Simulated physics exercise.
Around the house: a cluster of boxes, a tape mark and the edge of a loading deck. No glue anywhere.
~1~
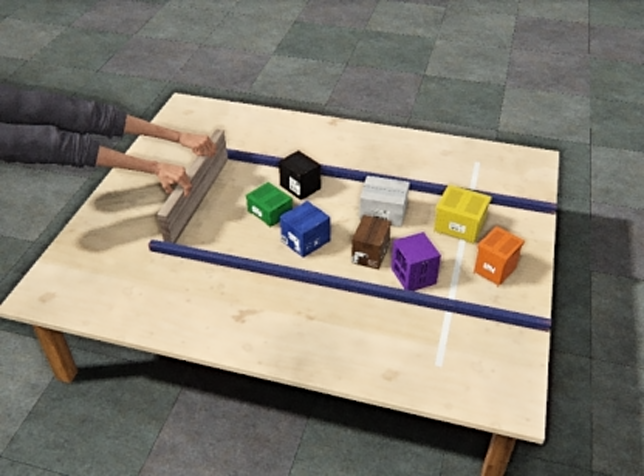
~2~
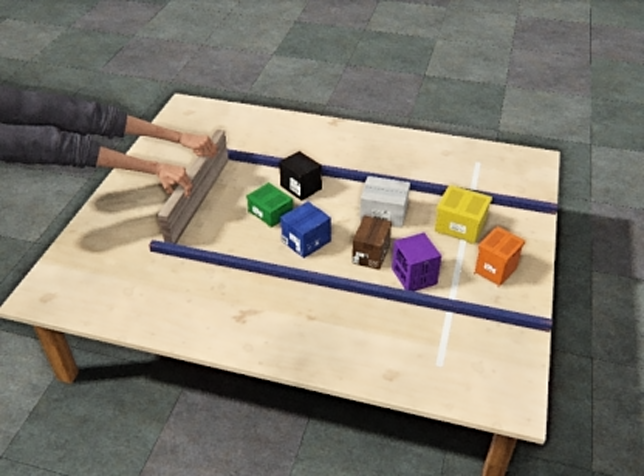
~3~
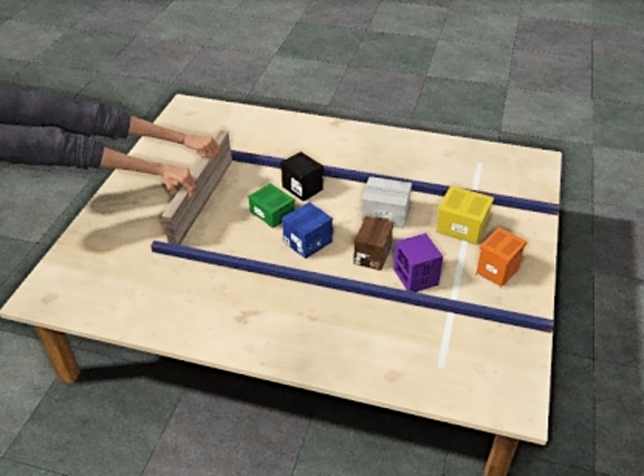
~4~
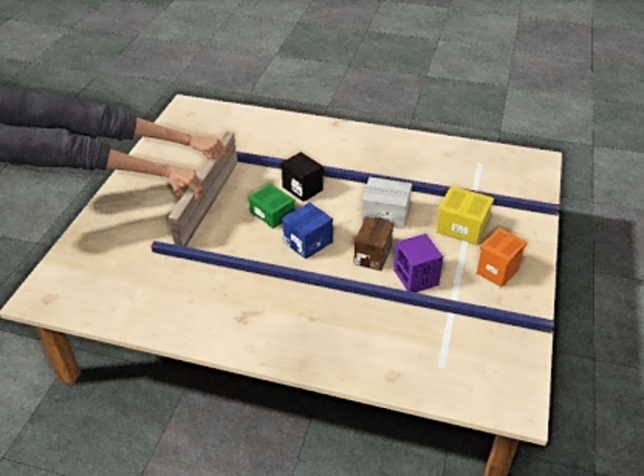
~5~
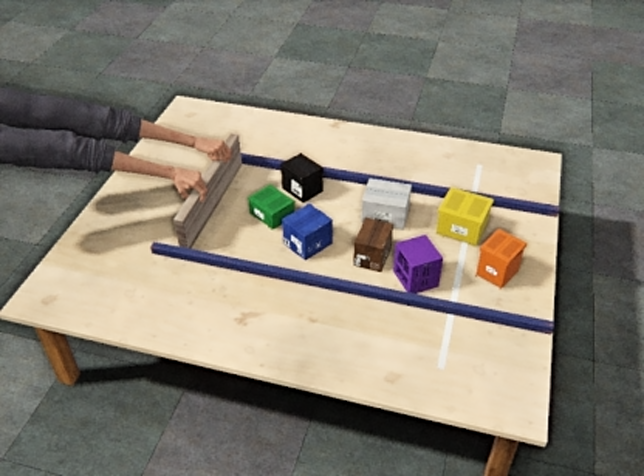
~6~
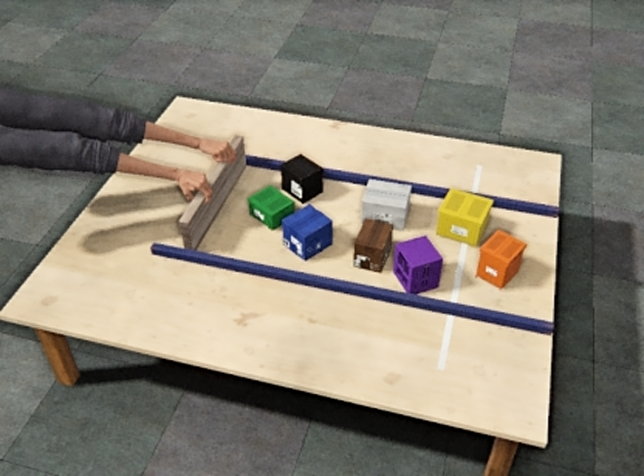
Two hands slowly sliding a wooden plank slightly right between blue rails on a table, toward colourful boxes that stay still.
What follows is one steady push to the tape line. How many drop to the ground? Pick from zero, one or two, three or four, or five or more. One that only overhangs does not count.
As it turns out, the number that fall off is one or two.
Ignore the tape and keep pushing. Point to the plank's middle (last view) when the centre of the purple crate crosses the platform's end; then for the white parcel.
For the purple crate at (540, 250), for the white parcel at (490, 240).
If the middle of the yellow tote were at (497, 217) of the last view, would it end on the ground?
Then it tumbles off.
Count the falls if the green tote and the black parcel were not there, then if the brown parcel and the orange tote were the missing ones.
0 in the first case, 1 in the second.
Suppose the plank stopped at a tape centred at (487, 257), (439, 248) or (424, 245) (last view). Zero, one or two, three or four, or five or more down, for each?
The falls would be just one or two; zero; no fall at all.
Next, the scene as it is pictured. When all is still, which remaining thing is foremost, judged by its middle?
The orange tote ends nearest.
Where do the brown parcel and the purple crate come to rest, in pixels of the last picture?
The brown parcel stops around (519, 254); the purple crate around (500, 285).
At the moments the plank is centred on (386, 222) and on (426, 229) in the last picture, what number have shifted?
At the one place 7, at the other 8.
Soon after, none off yet; orange tote at rest near (500, 260); yellow tote at rest near (464, 218); purple crate at rest near (418, 266).
After that, none off yet; orange tote at rest near (500, 260); yellow tote moving near (466, 218); purple crate displaced a little near (429, 271).
And then, none off yet; orange tote displaced a little near (505, 261); yellow tote displaced about its own width near (529, 226); purple crate displaced well along near (487, 283).
In the end, the number that fall off is one or two; gone, yellow tote.
